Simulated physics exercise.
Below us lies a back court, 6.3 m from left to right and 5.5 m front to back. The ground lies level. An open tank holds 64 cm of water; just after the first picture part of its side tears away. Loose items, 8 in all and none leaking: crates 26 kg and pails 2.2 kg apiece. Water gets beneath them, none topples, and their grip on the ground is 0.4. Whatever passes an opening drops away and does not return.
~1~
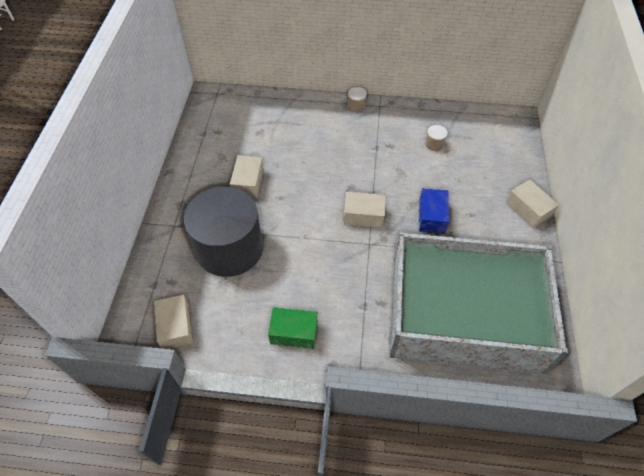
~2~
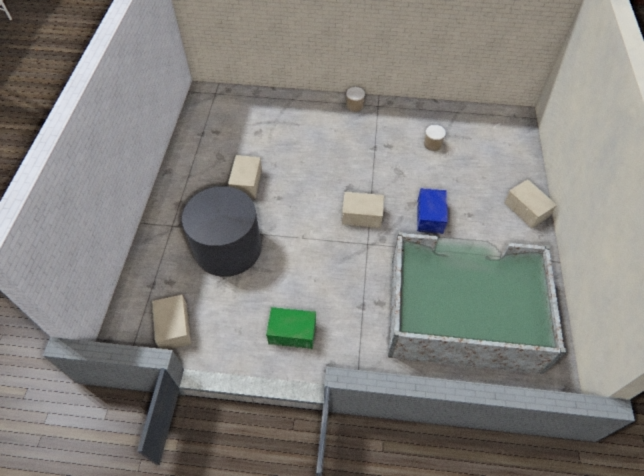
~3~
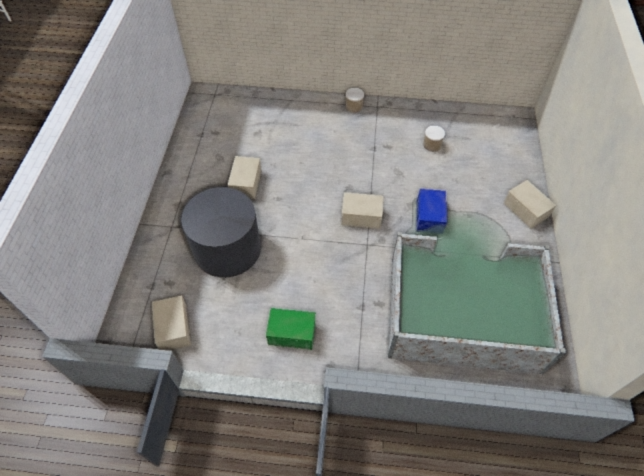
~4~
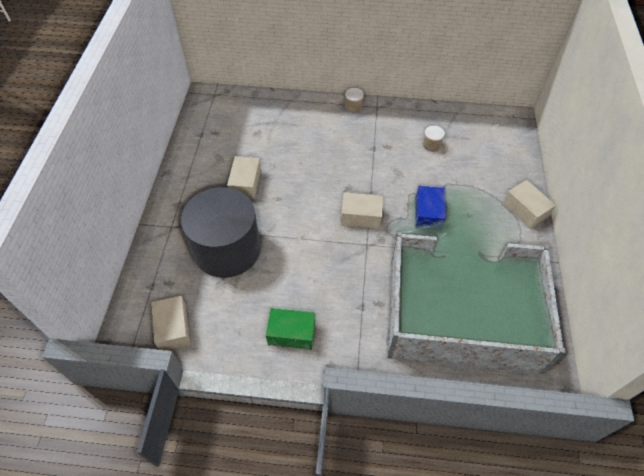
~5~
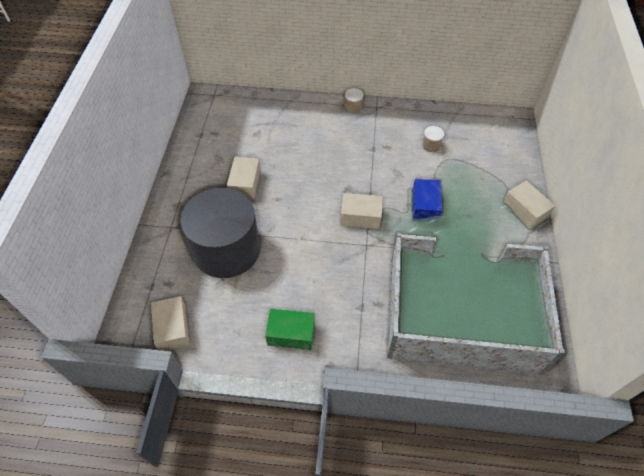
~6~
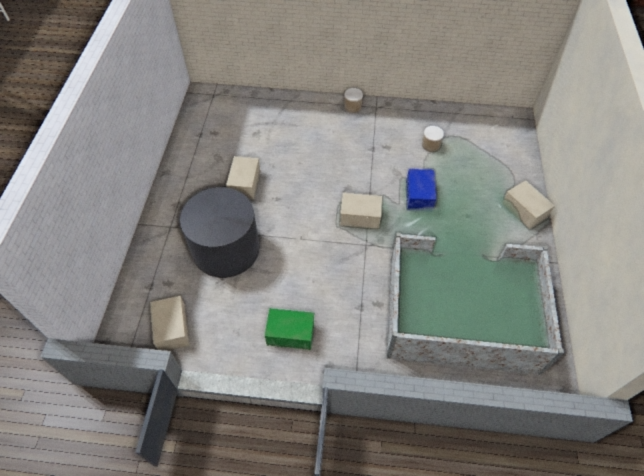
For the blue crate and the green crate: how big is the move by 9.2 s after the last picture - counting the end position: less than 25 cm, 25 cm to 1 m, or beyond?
The blue crate ends far away; the green crate stays put.
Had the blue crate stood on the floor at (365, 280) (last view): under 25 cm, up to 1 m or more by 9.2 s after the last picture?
It holds its place.
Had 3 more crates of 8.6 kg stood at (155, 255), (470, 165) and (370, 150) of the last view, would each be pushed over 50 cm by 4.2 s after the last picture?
In turn: Less, past it, over.
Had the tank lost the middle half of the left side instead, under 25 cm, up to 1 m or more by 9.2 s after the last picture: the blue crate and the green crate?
Then the blue crate barely shifts, the green crate travels far.
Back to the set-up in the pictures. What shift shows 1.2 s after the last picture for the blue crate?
About 200 cm.
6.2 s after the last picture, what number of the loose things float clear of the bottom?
2 of them.
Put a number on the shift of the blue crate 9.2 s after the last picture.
About 350 cm.
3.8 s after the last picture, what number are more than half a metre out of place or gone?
By then 4.
Then, 1.2 s after the last picture the blue crate is near (379, 108), 2.2 m from its start, aground; the green crate is near (290, 324), 0.0 m from its start, aground; 0 of 8 are out; 1 afloat.
Then, 3.8 s after the last picture the blue crate is near (306, 94), 3.1 m from its start, aground; the green crate is near (290, 324), 0.0 m from its start, aground; 0 of 8 are out; 3 afloat.
Then, 6.2 s after the last picture the blue crate is near (260, 90), 3.7 m from its start, aground; the green crate is near (290, 324), 0.0 m from its start, aground; 0 of 8 are out; 2 afloat.
Then, 9.2 s after the last picture the blue crate is near (250, 109), 3.6 m from its start, aground; the green crate is near (290, 324), 0.0 m from its start, aground; 0 of 8 are out; 2 afloat.
